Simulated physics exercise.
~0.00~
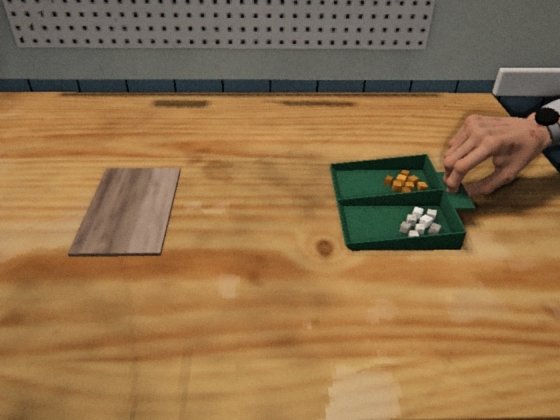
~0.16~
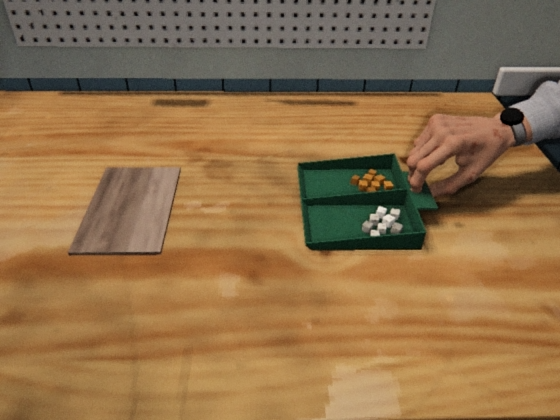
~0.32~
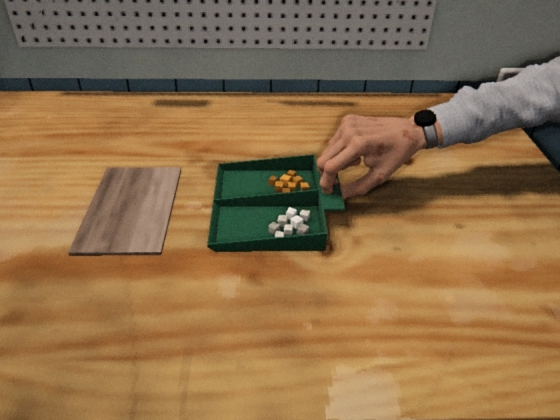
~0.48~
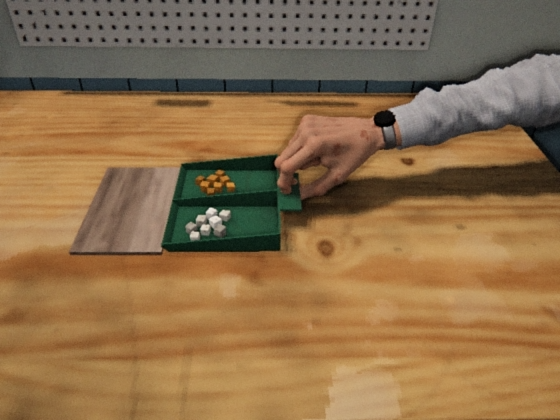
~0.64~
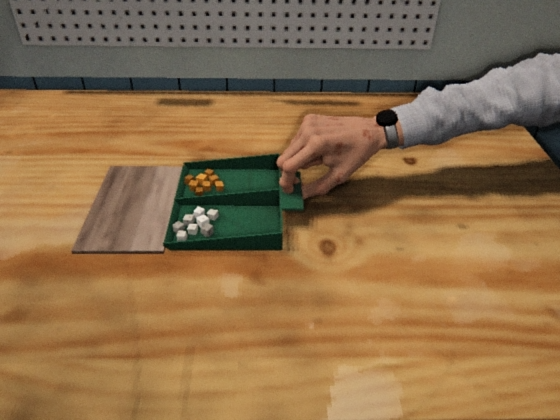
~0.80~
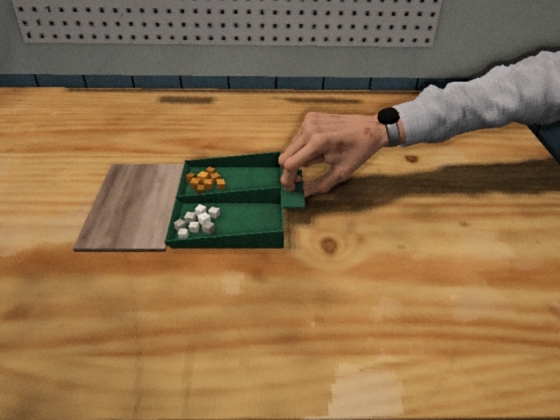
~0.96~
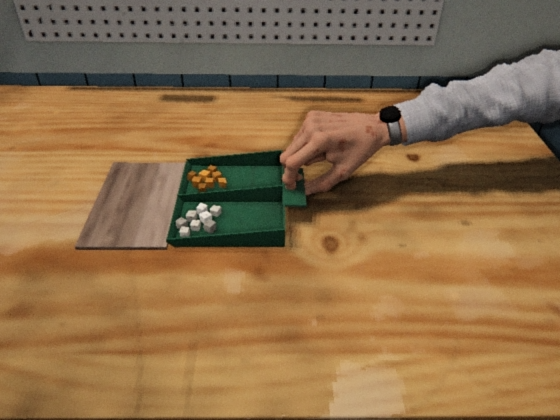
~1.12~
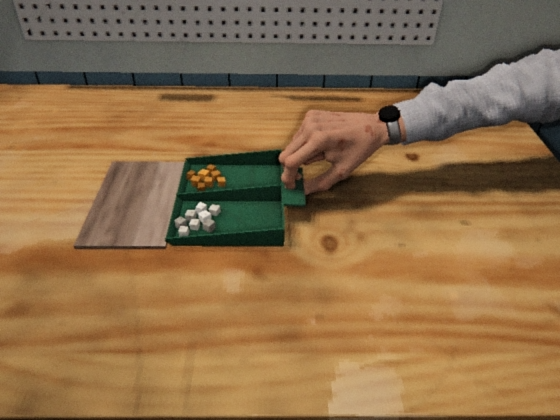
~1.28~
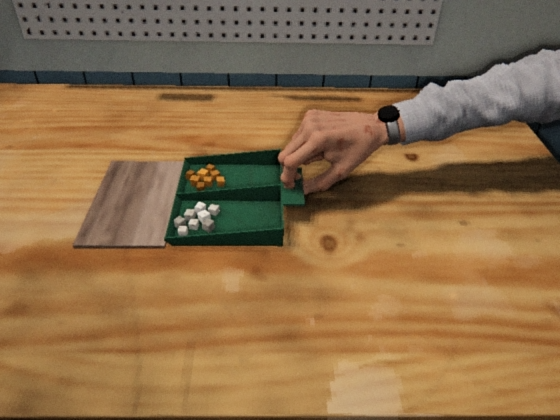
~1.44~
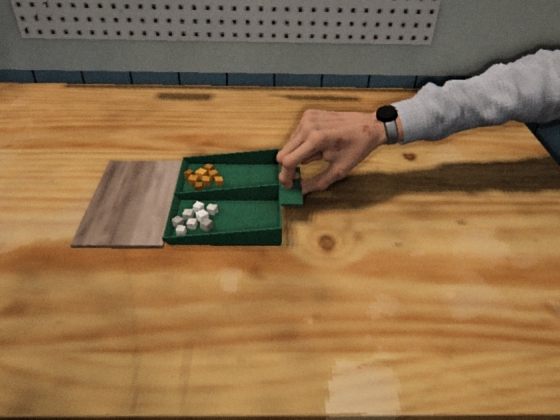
The clip opens on a wooden worktop where a hand wearing a dark watch grips the right end of a green divided tray, with a flat grey-brown board lying to the left. The tray holds small orange pieces in its farther part and small white pieces in its nearer part. The hand pushes the tray steadily left until it meets the board and stops. Both handfuls slide on a little towards the front rim, while the board stays put. At the end, everything rests still, with all the pieces inside their own parts and the hand still on the tray.
